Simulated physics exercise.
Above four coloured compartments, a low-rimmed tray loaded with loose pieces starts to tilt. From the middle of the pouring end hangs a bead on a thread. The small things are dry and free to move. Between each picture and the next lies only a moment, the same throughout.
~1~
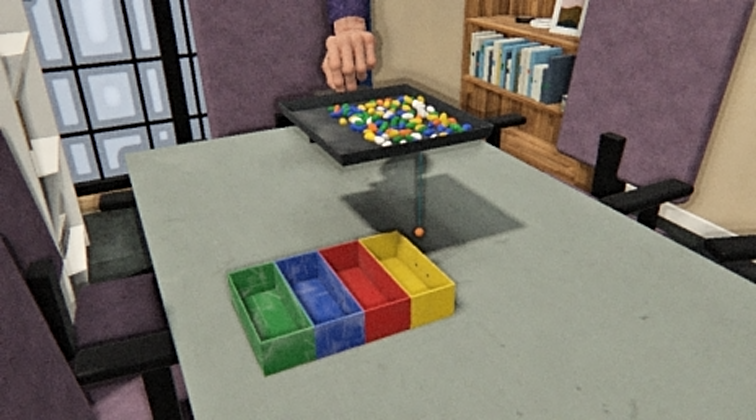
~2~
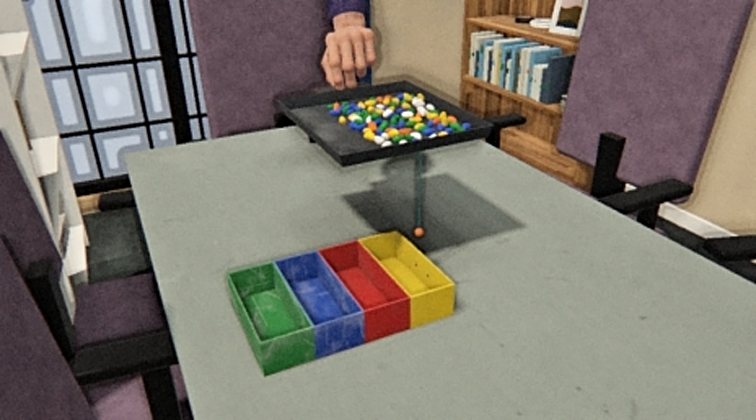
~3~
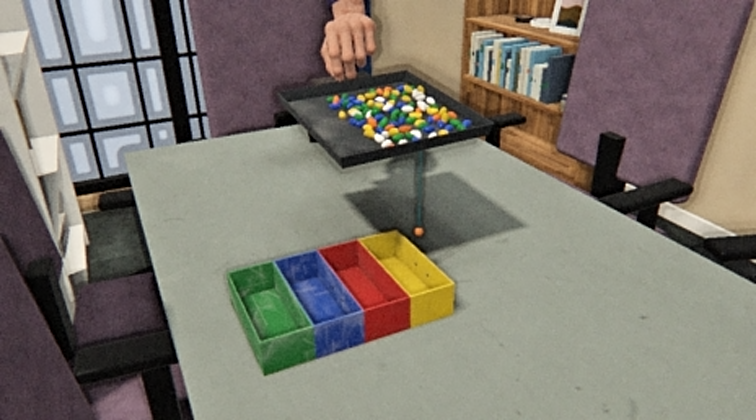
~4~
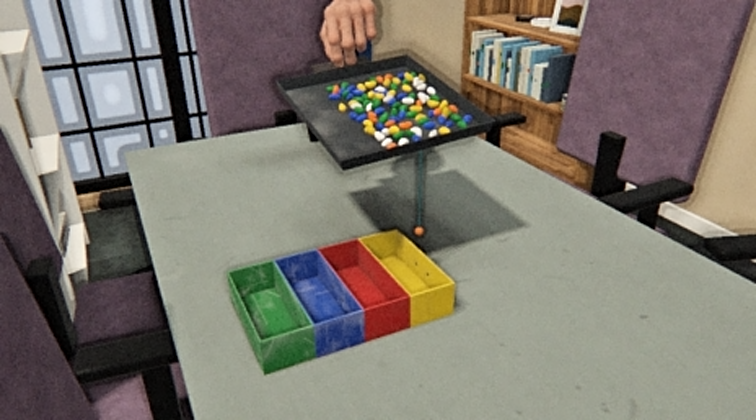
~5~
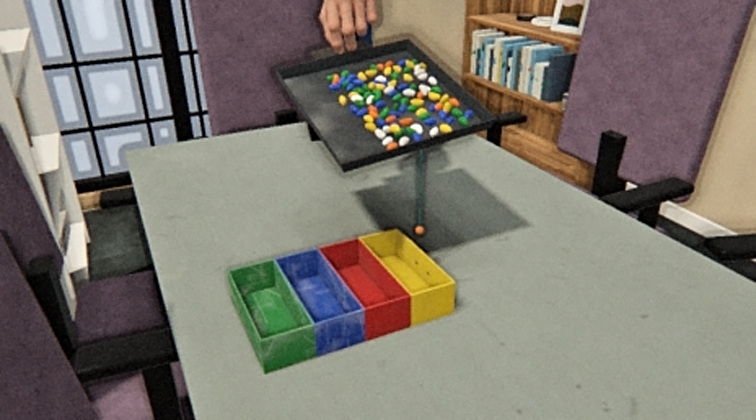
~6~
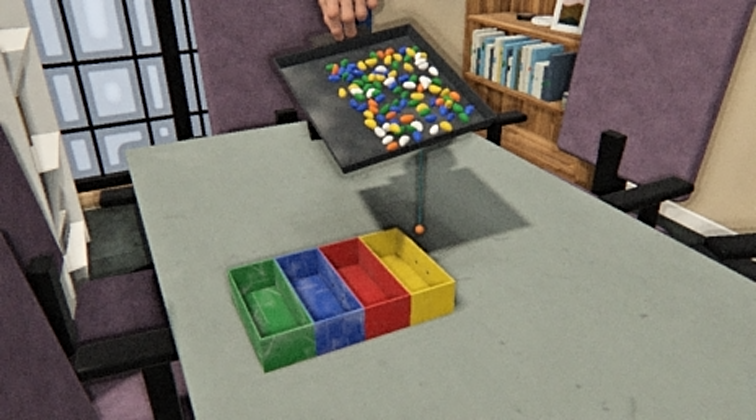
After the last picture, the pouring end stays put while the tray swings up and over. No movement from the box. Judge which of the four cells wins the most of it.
Most goes to the red cell.
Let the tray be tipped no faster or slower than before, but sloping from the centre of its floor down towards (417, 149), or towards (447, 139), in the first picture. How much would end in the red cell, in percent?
Somewhere close to 20 % the first time, 0 % the second.
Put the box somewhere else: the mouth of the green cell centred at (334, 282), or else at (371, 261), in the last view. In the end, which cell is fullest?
First place: That blue cell; second place: The cell in green.
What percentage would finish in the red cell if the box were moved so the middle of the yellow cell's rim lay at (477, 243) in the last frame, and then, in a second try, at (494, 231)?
Trial 1 around 10 percent, trial 2 around 10 percent.
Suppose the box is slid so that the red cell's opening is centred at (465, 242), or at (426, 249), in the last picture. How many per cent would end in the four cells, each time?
First try: Around 70 percent; second try: Around 100 percent.
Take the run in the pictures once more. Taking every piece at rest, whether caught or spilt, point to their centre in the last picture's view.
About (372, 288).
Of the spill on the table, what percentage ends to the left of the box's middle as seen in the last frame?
It amounts to some 0 percent.
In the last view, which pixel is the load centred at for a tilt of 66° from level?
In the last view, the load is centred close to (393, 130).
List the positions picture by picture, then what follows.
The first picture shows corners of the pouring end at (343, 153) and (489, 125), level; middle of the load at (397, 120), jelly beans; bead on its thread at (420, 232); green cell at (289, 348); blue cell at (340, 332); red cell at (388, 317); yellow cell at (433, 303).
The second picture shows corners of the pouring end at (342, 153) and (489, 125), level; middle of the load at (397, 118).
The third picture shows corners of the pouring end at (342, 155) and (489, 123), tipped barely, lowest at the left corner; middle of the load at (397, 113).
The fourth picture shows corners of the pouring end at (343, 158) and (490, 120), tipped a little, lowest at the left corner; middle of the load at (397, 105).
The fifth picture shows corners of the pouring end at (344, 161) and (491, 117), tipped clearly, lowest at the left corner; middle of the load at (398, 98).
The sixth picture shows corners of the pouring end at (344, 163) and (492, 115), tipped clearly, lowest at the left corner; middle of the load at (398, 90); green cell at (289, 345); blue cell at (340, 329); red cell at (388, 314); yellow cell at (433, 300).
Soon, tray tipped steeply; all on the tray.
A while on, tray tipped past a quarter turn; about a third on the tray; about a quarter in the red cell; a small part in the yellow cell; a stray few in the blue cell; about a quarter falling or outside the box.
Towards the end, tray tipped past a quarter turn; about two thirds in the red cell; about a quarter in the yellow cell; a small part in the blue cell; a small part falling or outside the box.
Finally, tray tipped past a quarter turn; about two thirds in the red cell; about a quarter in the yellow cell; a small part in the blue cell; none in the green cell; a small part outside the box.
